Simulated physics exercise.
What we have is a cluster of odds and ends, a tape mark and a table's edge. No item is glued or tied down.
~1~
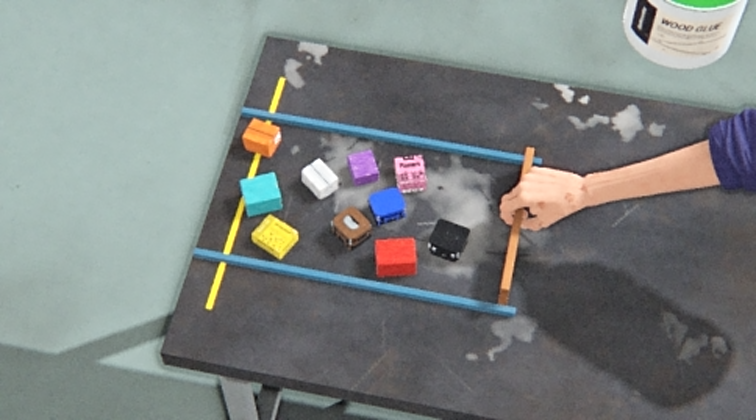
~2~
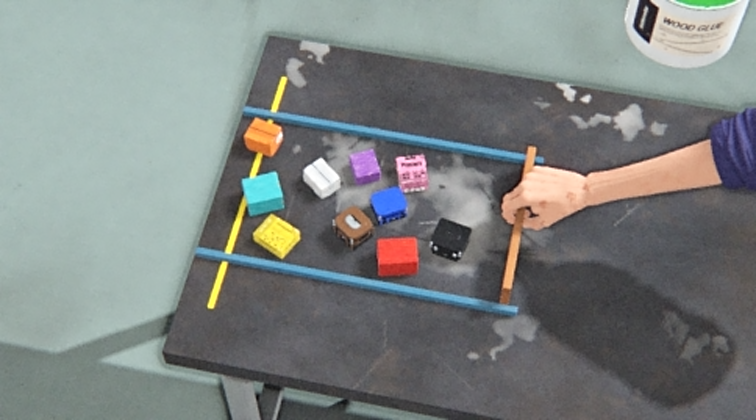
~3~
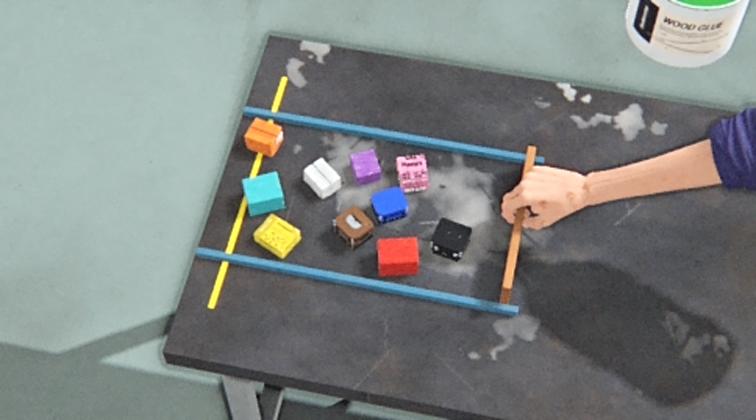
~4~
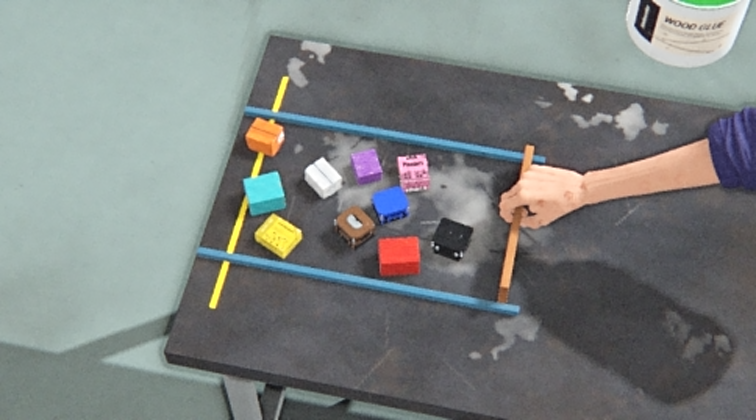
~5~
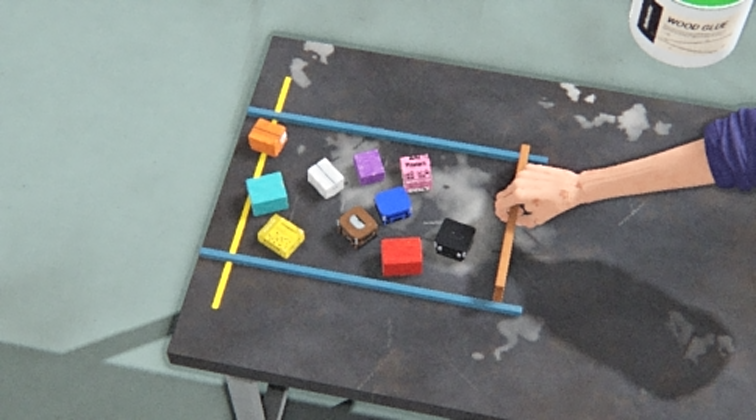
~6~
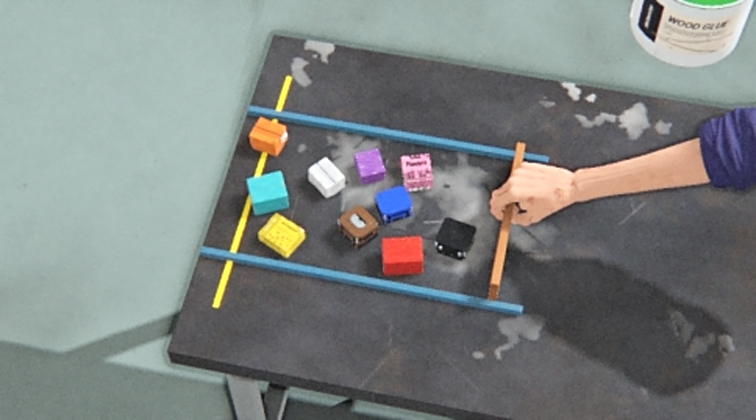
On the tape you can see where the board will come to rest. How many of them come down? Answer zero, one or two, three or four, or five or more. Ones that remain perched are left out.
Five or more.
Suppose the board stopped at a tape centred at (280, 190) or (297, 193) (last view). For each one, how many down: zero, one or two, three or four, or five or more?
Either one or two; not one.
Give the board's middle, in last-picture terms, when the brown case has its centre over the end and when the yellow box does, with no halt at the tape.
The middle is at (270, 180) when it's the brown case, and at (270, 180) when it's the yellow box.
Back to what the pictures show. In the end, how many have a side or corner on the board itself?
All in all, 4.
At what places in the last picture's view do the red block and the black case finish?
In the last picture the red block sits at (223, 230) while the black case sits at (232, 197).
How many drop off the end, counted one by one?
6 in total.
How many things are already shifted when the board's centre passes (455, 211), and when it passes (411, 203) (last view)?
Tally at point one: 2; at point two: 5.
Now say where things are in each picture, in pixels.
Orange box (262, 138); turquoise block (261, 195); yellow box (275, 237); board (517, 225); tape (248, 187), in the first frame.
Turquoise block (263, 194); blue case (389, 206), in the second frame.
Yellow box (277, 236); purple block (365, 167), in the third frame.
Orange box (265, 137); black case (452, 240), in the fourth frame.
Turquoise block (267, 194); board (512, 222), in the fifth frame.
Orange box (268, 137); turquoise block (268, 193); yellow box (282, 235); board (507, 221); tape (254, 185), in the sixth frame.
Early on, none off yet; orange box at rest near (268, 137); turquoise block at rest near (268, 193); yellow box at rest near (282, 235).
A while later, none off yet; orange box at rest near (268, 137); turquoise block at rest near (268, 193); yellow box moving near (276, 239).
Further along, none off yet; orange box travelled about its own width near (248, 132); turquoise block travelled about its own width near (233, 183); yellow box travelled about its own width near (237, 240).
Finally, the number that fall off is five or more; lost, brown case, purple block, white box, yellow box, turquoise block and orange box.
